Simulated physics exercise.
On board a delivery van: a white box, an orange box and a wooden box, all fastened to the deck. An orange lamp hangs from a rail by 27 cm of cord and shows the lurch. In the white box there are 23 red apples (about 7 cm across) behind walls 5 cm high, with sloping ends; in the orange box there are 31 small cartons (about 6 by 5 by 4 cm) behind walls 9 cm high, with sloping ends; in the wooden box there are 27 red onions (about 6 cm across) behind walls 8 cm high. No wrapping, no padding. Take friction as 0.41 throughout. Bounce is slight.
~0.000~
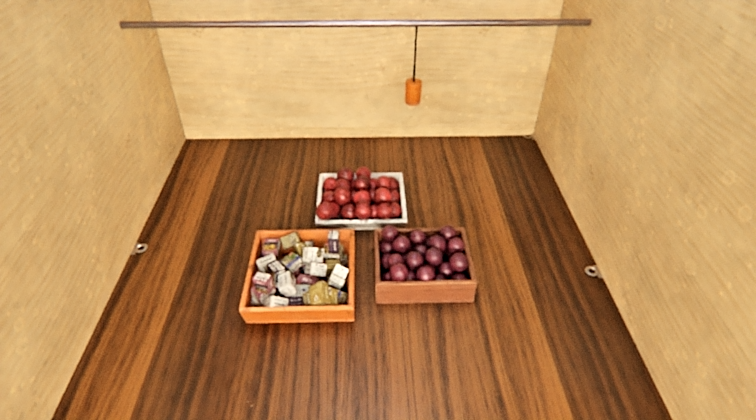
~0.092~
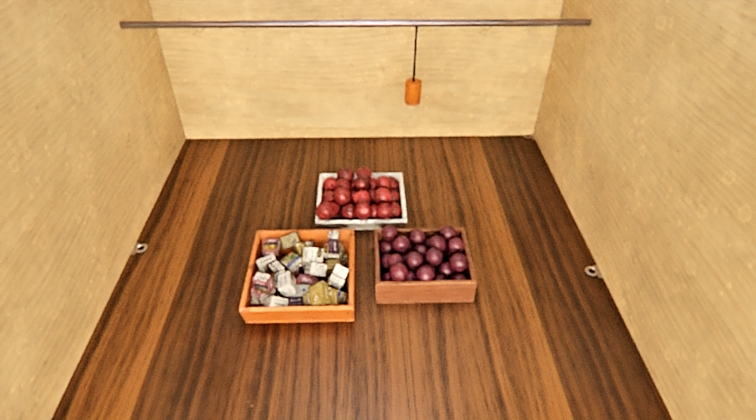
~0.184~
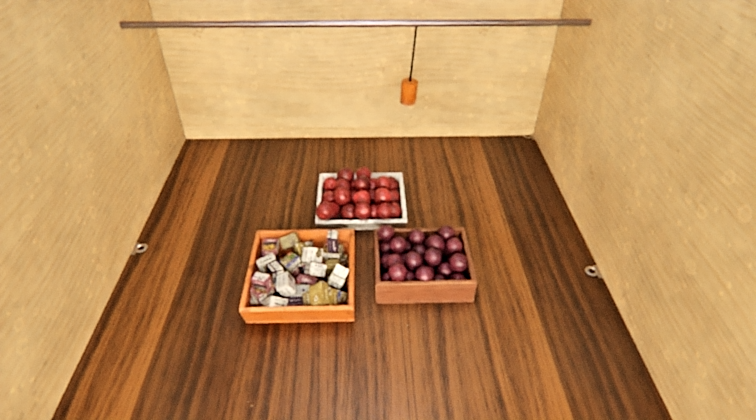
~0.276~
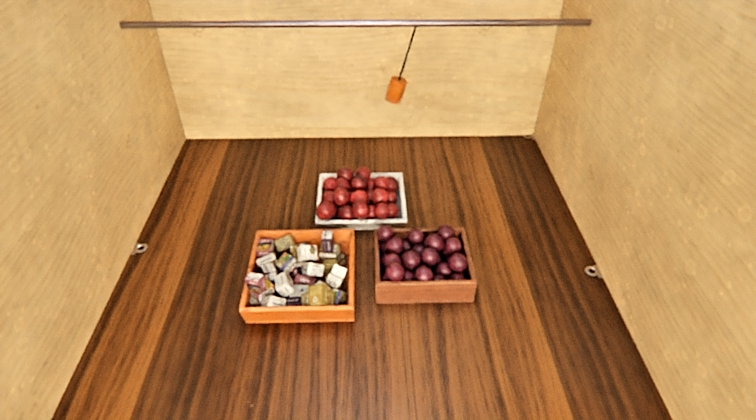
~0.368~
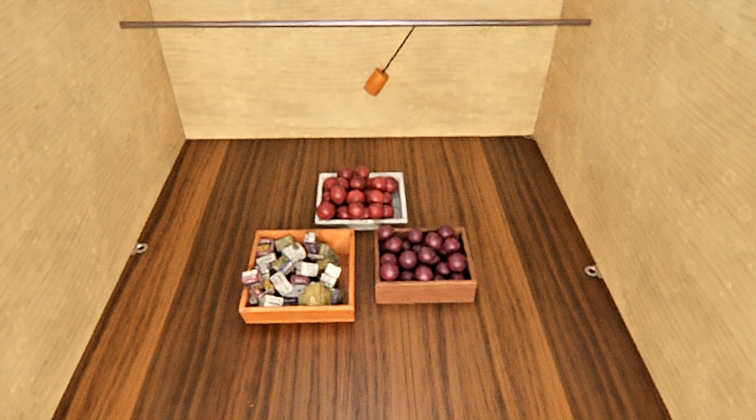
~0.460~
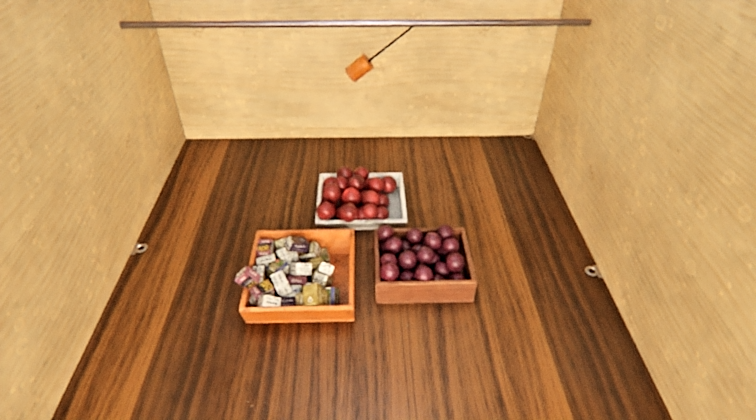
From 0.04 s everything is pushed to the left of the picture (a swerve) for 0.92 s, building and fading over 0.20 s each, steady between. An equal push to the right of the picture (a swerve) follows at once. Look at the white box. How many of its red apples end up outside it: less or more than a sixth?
More than one in six of the red apples leave the white box.
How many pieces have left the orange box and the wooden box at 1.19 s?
Out by then, roughly: Orange box 1, wooden box 0.
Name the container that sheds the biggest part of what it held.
It is the white box.
After 0.78 s, 4 of 23 out of the white box, 1 of 31 out of the orange box and 0 of 27 out of the wooden box.
After 1.19 s, 4 of 23 out of the white box, 1 of 31 out of the orange box and 0 of 27 out of the wooden box.
After 1.75 s, 8 of 23 out of the white box, 1 of 31 out of the orange box and 1 of 27 out of the wooden box.
Final count (at 2.48 s), 8 of 23 out of the white box, 1 of 31 out of the orange box and 1 of 27 out of the wooden box. Asked share, 8 of 23, 35 per cent.
